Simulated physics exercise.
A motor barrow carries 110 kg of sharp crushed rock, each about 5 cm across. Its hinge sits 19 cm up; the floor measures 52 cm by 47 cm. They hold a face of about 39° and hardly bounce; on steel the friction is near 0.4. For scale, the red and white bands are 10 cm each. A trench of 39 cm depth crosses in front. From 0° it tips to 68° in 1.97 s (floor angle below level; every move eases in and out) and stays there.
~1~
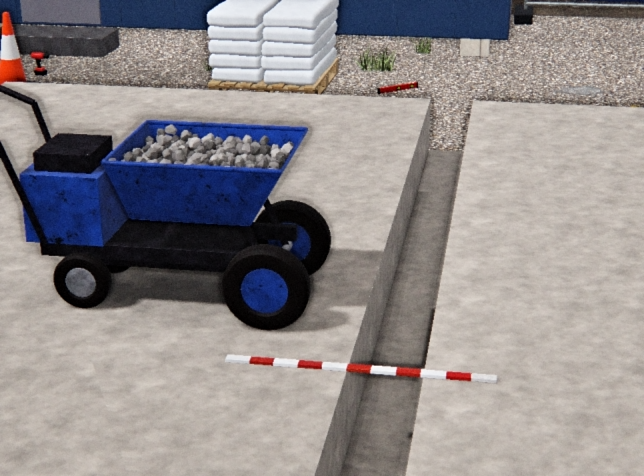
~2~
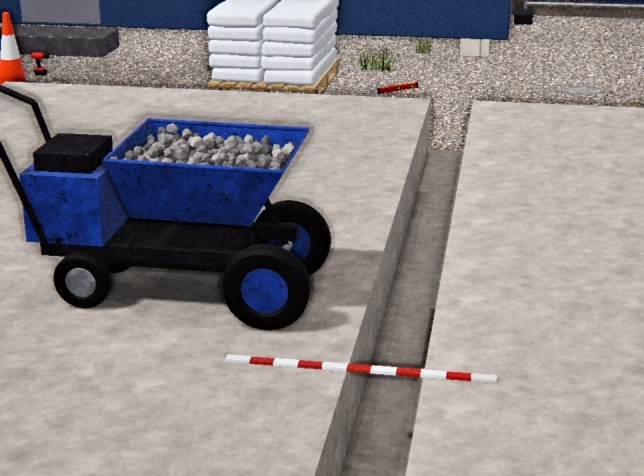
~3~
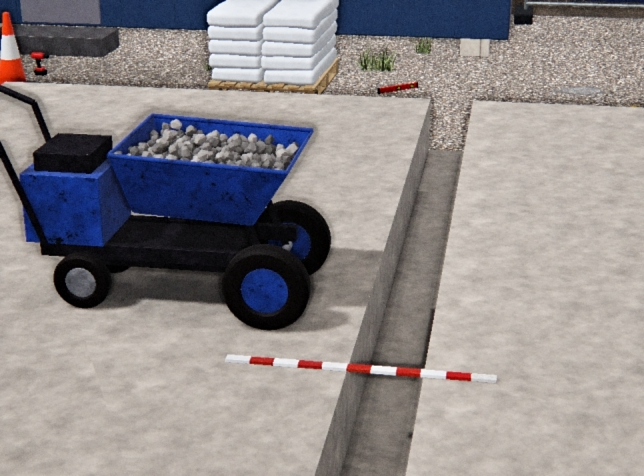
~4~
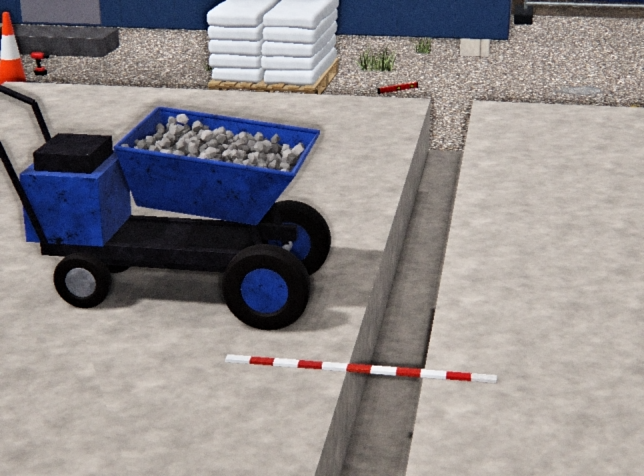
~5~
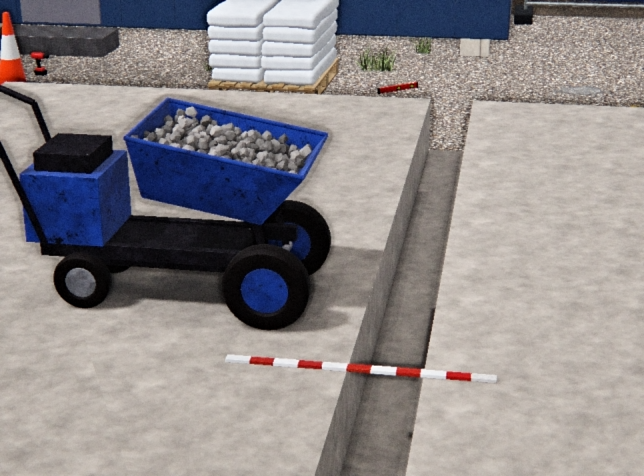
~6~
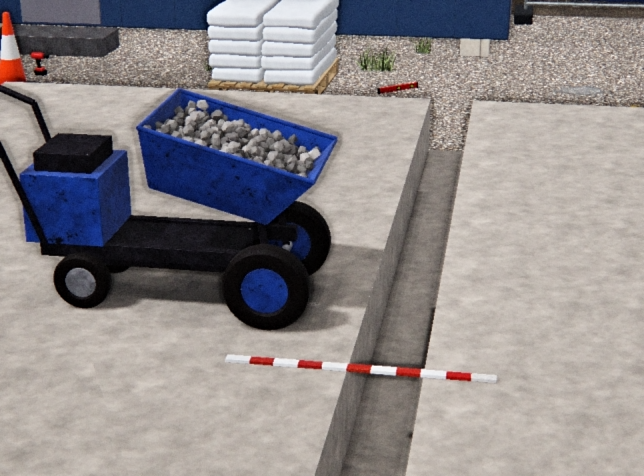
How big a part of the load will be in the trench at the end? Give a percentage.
About 35 per cent.
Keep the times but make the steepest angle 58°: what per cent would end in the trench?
Then about 15 per cent.
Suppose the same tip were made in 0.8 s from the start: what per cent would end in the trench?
Then about 25 per cent.
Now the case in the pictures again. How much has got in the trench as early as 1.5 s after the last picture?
Some 10 per cent.
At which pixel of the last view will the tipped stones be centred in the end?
Around (420, 373).
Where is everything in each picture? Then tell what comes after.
The first frame shows lip at (281, 172), floor tilted 0°, highest stones at (195, 142).
In the second frame, the skip is at 1°, its lip at (283, 172); the top of the load is at (196, 141).
The third frame shows lip at (287, 173), floor tilted 3°, highest stones at (190, 136).
The fourth frame shows lip at (294, 175), floor tilted 6°, highest stones at (190, 130).
The fifth frame shows lip at (303, 178), floor tilted 10°, highest stones at (189, 123).
The sixth frame shows lip at (314, 183), floor tilted 15°, highest stones at (189, 114).
Then, 0.9 s after the last picture the floor is at 57°, 100 % in the skip; the foremost stones are at (387, 227).
Then, 1.5 s after the last picture the floor is at 68°, 82 % in the skip, 10 % in the trench, 7 % past the trench; the foremost stones are at (496, 301).
Then, 1.8 s after the last picture the floor is at 68°, 69 % in the skip, 16 % in the trench, 15 % past the trench; the foremost stones are at (530, 310).
Then, 3.8 s after the last picture the floor is at 68°, 48 % in the skip, 35 % in the trench, 17 % past the trench; the foremost stones are at (545, 314).
